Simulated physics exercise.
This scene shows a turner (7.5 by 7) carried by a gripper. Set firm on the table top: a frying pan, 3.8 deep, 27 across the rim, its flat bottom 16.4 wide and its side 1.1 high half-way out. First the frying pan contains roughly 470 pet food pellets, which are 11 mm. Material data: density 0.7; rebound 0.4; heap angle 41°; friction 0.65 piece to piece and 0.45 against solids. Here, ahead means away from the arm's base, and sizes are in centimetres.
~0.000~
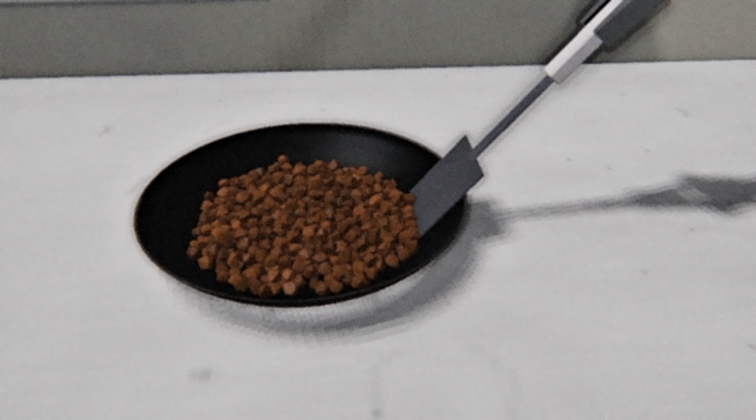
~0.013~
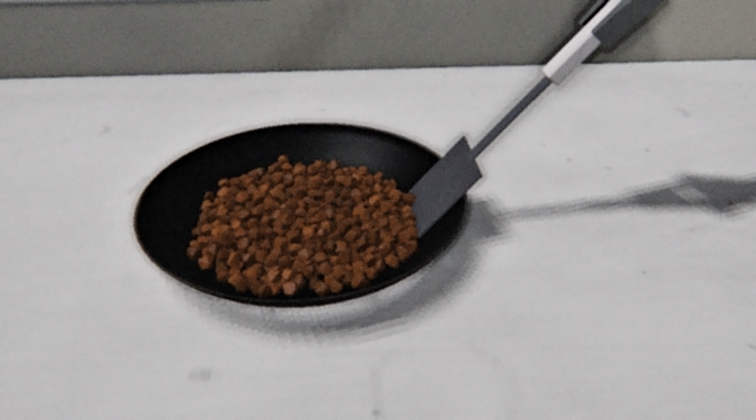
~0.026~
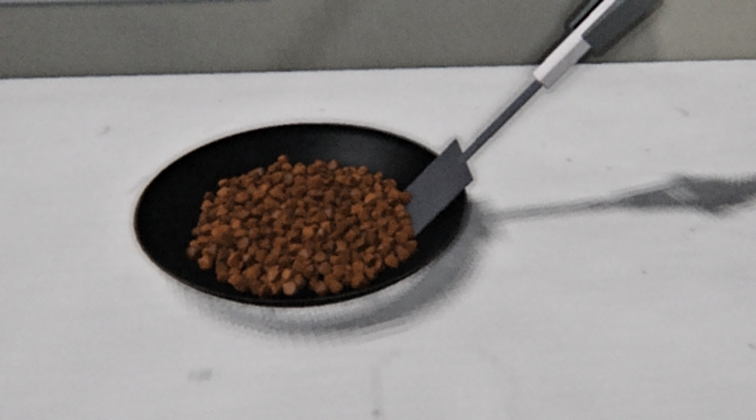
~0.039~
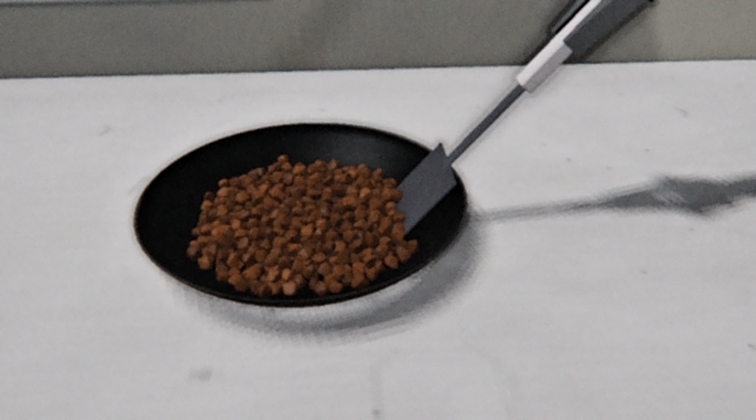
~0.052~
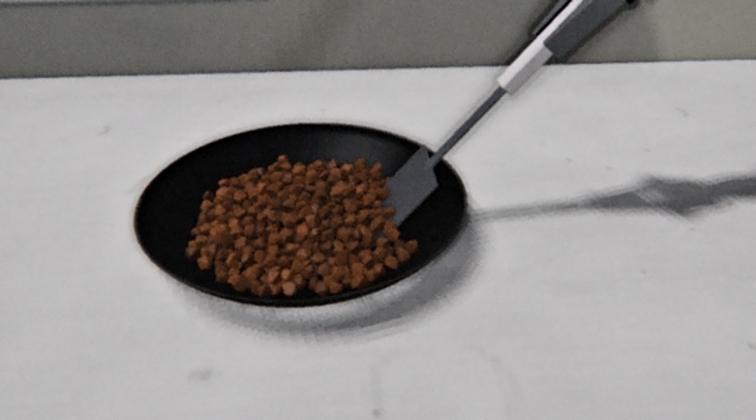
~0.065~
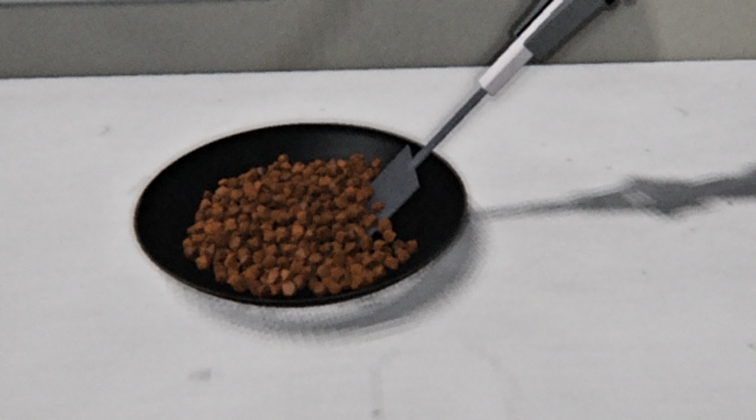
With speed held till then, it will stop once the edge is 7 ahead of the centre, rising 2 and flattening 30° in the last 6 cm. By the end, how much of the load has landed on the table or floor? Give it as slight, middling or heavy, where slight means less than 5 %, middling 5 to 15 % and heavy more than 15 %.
Middling.
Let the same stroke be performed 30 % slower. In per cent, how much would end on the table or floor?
It would be near 5 per cent.
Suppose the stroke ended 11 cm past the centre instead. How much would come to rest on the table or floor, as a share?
It would come to roughly 35 percent.
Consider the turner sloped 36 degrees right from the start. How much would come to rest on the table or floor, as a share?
In that case some 5 per cent.
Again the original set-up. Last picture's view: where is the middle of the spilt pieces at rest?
(89, 224) or thereabouts.
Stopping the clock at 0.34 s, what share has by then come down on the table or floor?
Share at that moment: About 8 %.
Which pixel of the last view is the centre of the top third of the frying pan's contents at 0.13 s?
It is centred at about (262, 207).
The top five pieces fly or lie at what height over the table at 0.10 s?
6 cm.
By 0.10 s, sloping 50°, highest piece 7 above the table; 472 in the frying pan.
By 0.13 s, sloping 40°, highest piece 7 above the table; 472 in the frying pan.
By 0.34 s, sloping 20°, highest piece 5 above the table; 429 in the frying pan, 41 on the table or floor, 2 on the blade or in flight.
By 1.39 s, sloping 20°, highest piece 5 above the table; 429 in the frying pan, 43 on the table or floor.
Final count, 429 in the frying pan, 43 on the table or floor. That is 9 % on the table or floor.
